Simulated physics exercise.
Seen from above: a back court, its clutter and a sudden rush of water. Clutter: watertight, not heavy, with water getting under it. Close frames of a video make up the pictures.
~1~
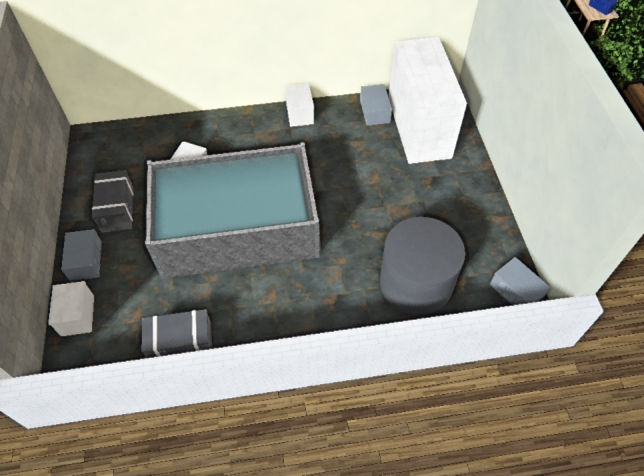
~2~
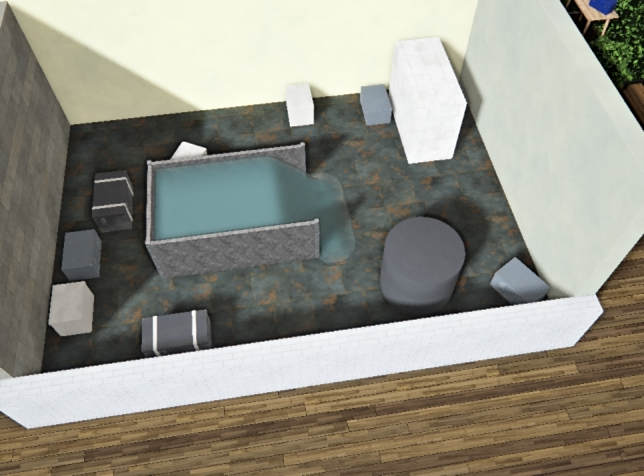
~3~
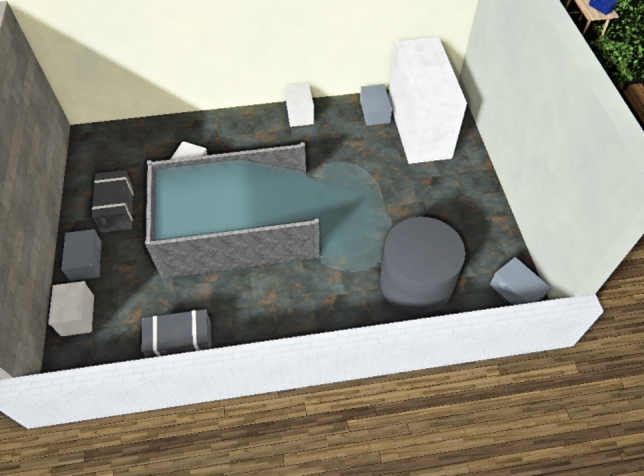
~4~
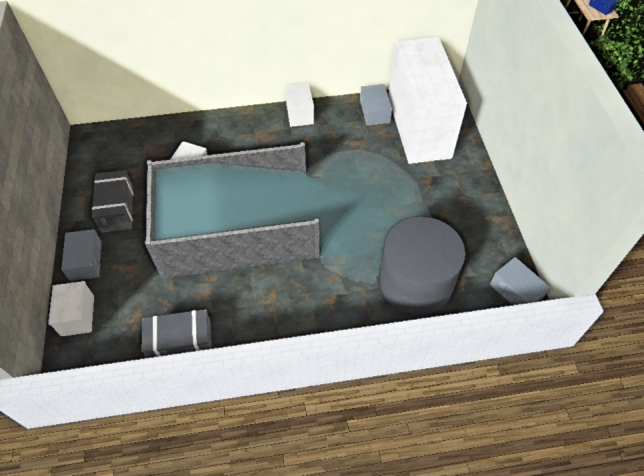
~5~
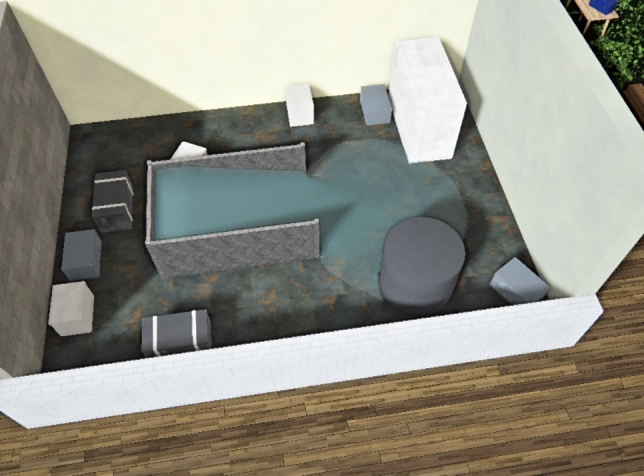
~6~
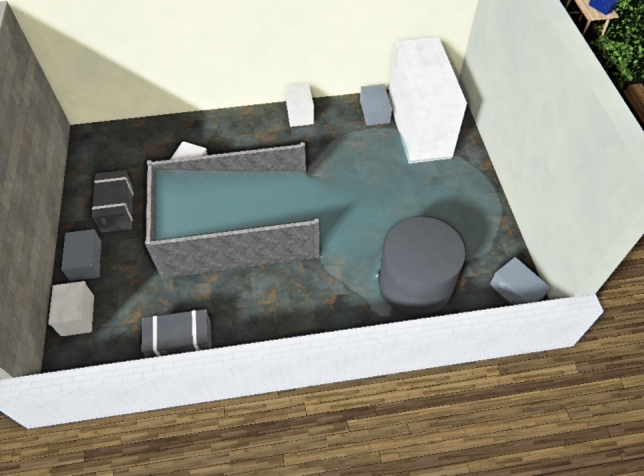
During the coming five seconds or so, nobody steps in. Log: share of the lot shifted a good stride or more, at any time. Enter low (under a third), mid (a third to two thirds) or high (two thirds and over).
Mid.
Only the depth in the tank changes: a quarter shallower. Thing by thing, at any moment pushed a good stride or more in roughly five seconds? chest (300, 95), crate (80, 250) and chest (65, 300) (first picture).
Order as given: Displaced that much; not past it; not past it.
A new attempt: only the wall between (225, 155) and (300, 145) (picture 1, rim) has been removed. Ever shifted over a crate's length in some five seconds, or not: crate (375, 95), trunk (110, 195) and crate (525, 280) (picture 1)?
Working through them in order, the first gets shoved clear, the second not displaced that far and the last not displaced that far.
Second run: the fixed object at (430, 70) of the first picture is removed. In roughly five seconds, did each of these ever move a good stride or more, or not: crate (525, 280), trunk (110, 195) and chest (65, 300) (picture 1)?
Went the distance, fell short and fell short.
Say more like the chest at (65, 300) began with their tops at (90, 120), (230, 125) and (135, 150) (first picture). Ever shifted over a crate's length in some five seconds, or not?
First remains in place, second driven off, third remains in place.
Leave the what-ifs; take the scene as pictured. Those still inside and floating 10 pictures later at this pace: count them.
I count 0.
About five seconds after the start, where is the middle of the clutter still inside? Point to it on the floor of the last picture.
I'd put it at roughly (185, 241).
A moment on, 0 of 8 are well off their spots; 0 afloat.
Next, 2 of 8 are well off their spots; 0 afloat.
Later, 3 of 8 are well off their spots; 1 afloat.
In the end, 3 of 8 are well off their spots, and 3 have been at some point; 3 afloat.
